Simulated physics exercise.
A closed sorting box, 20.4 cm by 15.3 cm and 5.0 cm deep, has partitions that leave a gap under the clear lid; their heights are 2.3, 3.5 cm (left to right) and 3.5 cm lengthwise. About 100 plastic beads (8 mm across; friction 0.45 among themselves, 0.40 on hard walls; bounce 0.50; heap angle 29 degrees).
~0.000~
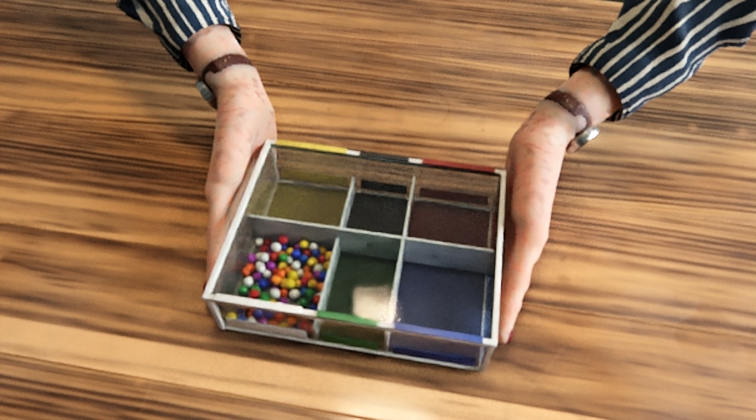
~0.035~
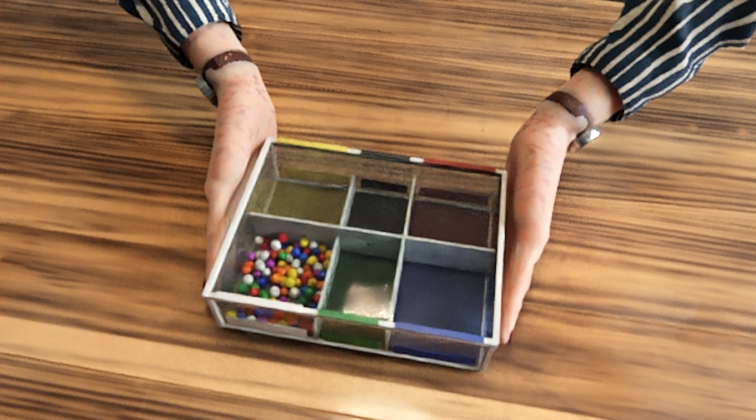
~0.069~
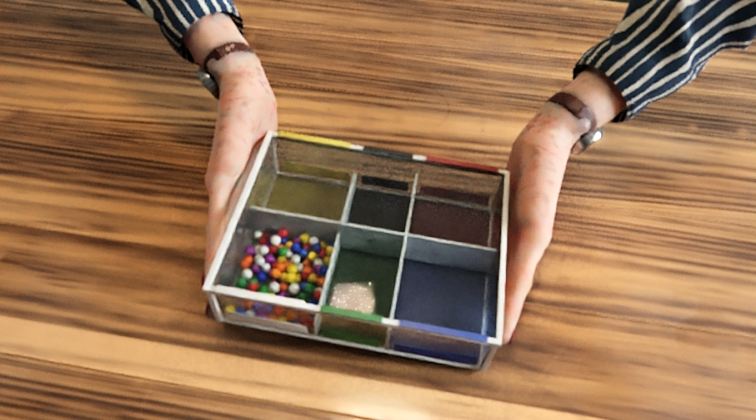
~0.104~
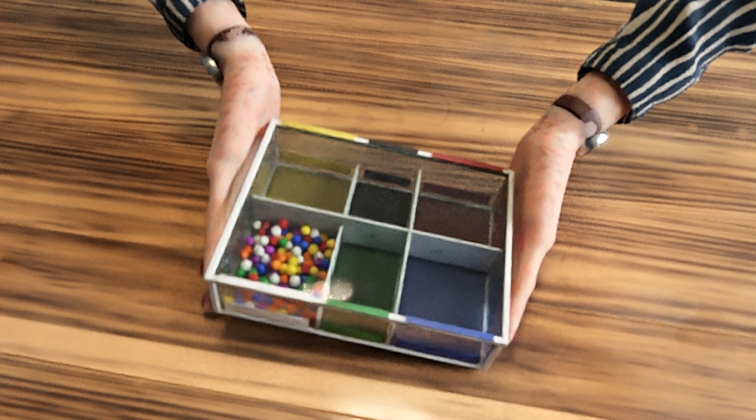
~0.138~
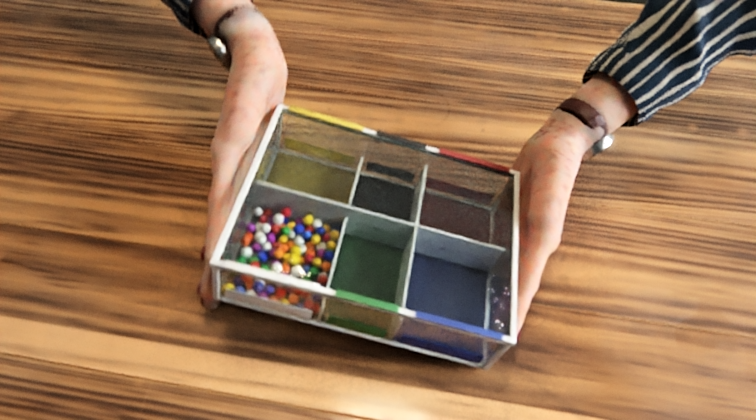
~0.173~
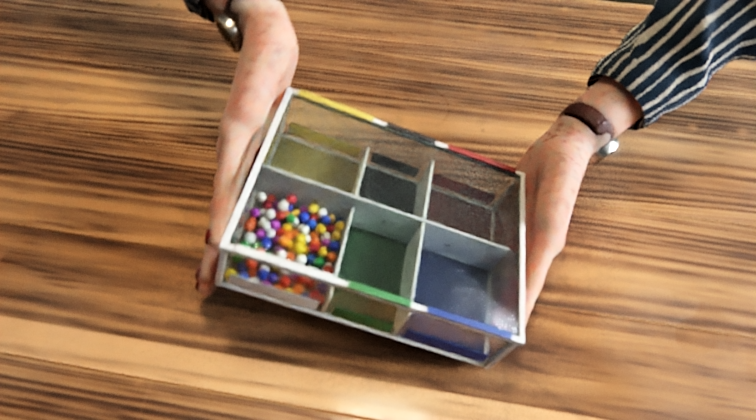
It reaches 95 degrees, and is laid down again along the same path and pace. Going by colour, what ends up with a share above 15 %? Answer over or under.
Red: Over, blue: Over, green: Over, yellow: Under, white: Under, black: Under.
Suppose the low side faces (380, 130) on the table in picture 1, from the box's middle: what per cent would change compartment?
About 45 per cent.
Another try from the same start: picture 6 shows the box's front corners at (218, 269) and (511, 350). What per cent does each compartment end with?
Red 0; blue 50; green 45; yellow 0; white 5; black 0.
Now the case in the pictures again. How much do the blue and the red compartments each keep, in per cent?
Blue 55; red 20.
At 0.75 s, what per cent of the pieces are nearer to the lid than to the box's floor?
Some 80 per cent.
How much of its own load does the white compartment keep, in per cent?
Roughly 0 per cent.
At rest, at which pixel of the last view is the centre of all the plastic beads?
Near (470, 288).
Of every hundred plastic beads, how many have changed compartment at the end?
Some 100 per cent.
After 0.75 s, tilt 95 degrees; red 5 %, blue 5 %, green 30 %, white 60 %.
Then, at 1.13 s, tilt 41 degrees; red 20 %, blue 55 %, green 20 %.
After 1.60 s, tilt 0 degrees; red 20 %, blue 55 %, green 20 %.
In the end, at 2.2 s, red 20 %, blue 55 %, green 20 %, yellow 0 %, white 0 %, black 0 %.
